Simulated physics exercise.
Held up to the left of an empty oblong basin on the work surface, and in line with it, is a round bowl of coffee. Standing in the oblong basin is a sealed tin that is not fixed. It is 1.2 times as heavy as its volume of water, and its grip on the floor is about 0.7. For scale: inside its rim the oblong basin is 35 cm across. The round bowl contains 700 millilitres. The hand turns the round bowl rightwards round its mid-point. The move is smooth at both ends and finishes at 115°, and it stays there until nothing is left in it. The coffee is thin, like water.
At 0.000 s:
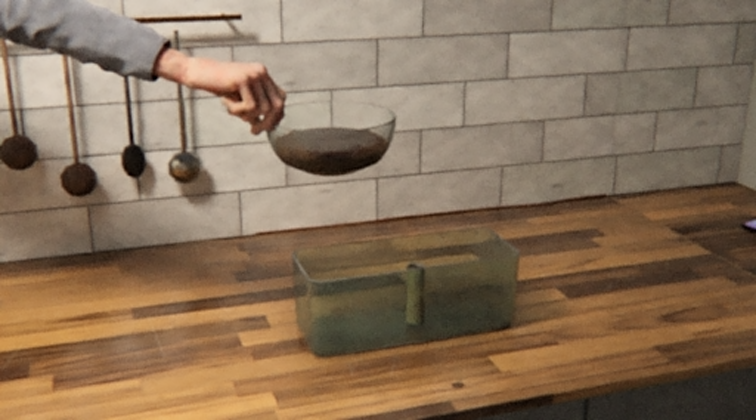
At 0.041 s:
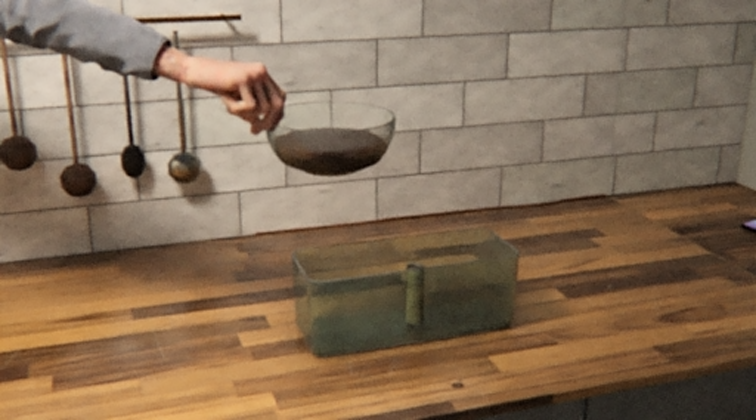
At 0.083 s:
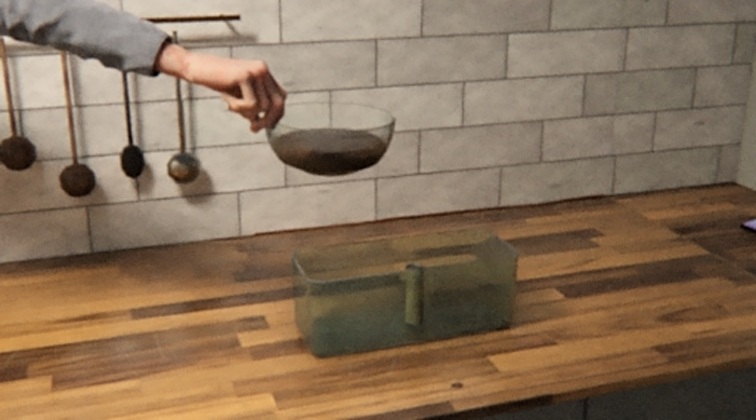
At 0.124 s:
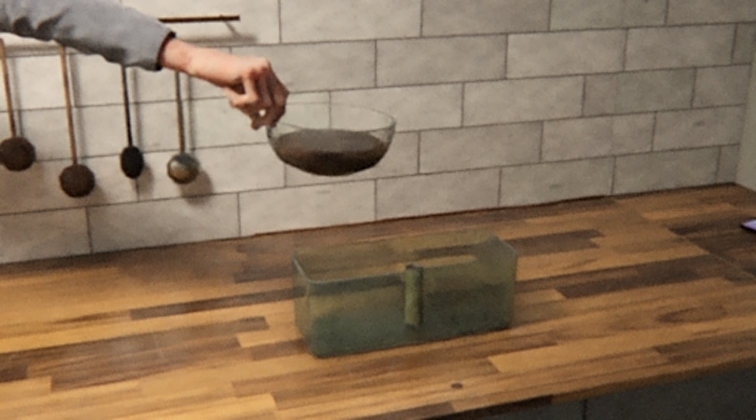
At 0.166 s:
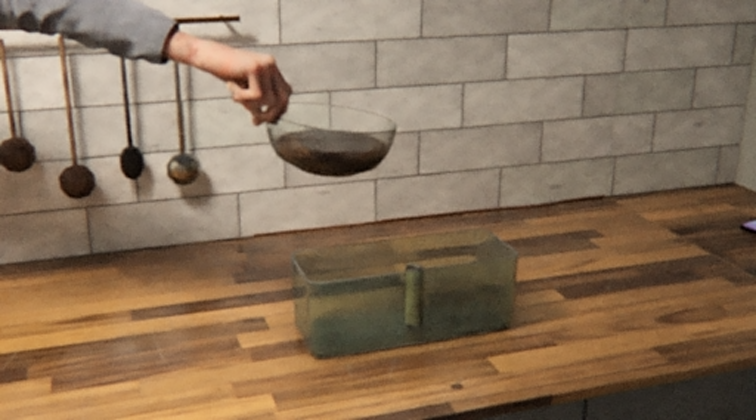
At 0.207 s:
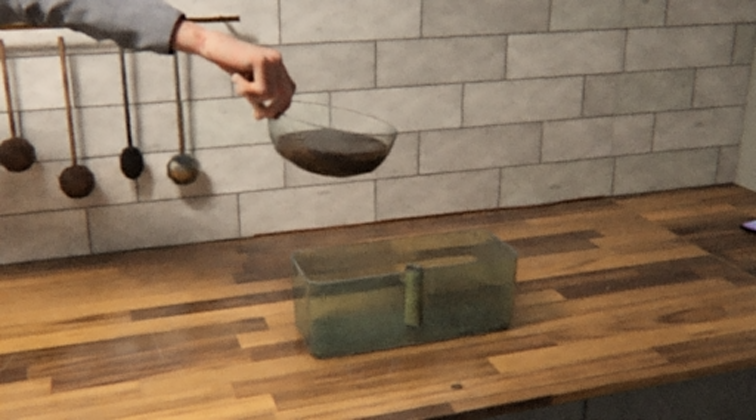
A kitchen worktop of striped wooden blocks is seen from slightly above, against pale brick-shaped tiles where dark-ended utensils hang from a rail at the left. A grey-sleeved hand holds a clear round bowl of dark brown coffee above an oblong, greenish see-through basin with an upright tube-like object at its middle. The hand slowly tilts the bowl slightly rightwards, while the camera stays still.
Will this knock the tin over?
Here's my call: It does not tip.
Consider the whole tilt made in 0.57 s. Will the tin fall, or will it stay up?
Well, the tin simply tips.
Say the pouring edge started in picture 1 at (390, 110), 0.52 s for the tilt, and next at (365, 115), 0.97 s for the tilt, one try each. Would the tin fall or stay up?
In the first try it comes down; in the second it remains standing.
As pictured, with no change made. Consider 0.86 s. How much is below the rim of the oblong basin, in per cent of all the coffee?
I reckon close to 90 per cent.
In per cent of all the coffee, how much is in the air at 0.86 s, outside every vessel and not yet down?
10 in a hundred, give or take.
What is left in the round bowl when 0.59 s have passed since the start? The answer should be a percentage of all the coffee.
Still held: Roughly 38 % of the total.
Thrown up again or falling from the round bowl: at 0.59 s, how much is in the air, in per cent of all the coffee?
Estimate: About 56 % of all of it.
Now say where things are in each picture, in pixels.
In the first picture, tilt 0°; pouring edge (391, 112); surface from (273, 145) to (384, 136); the oblong basin's rim runs from (300, 267) to (504, 242); the tin's top is at (416, 269).
In the second picture, tilt 1°; pouring edge (391, 113); surface from (273, 145) to (383, 137).
In the third picture, tilt 2°; pouring edge (391, 115); surface from (272, 144) to (383, 138).
In the fourth picture, tilt 5°; pouring edge (391, 118); surface from (272, 143) to (383, 139).
In the fifth picture, tilt 8°; pouring edge (392, 123); surface from (273, 143) to (384, 141).
In the sixth picture, tilt 12°; pouring edge (393, 128); surface from (274, 143) to (385, 141).
After 0.59 s the tilt is 76° and 38 per cent is still to pour; the tin stands where it began.
After 0.86 s the tilt is 112° and 1 per cent is still to pour; the tin stands where it began.
After 1.15 s the tilt is 115° and 0 per cent is still to pour; the tin stands where it began.
After 1.47 s the tilt is 115° and 0 per cent is still to pour; the tin stands where it began.
In the end the tin stands where it began.
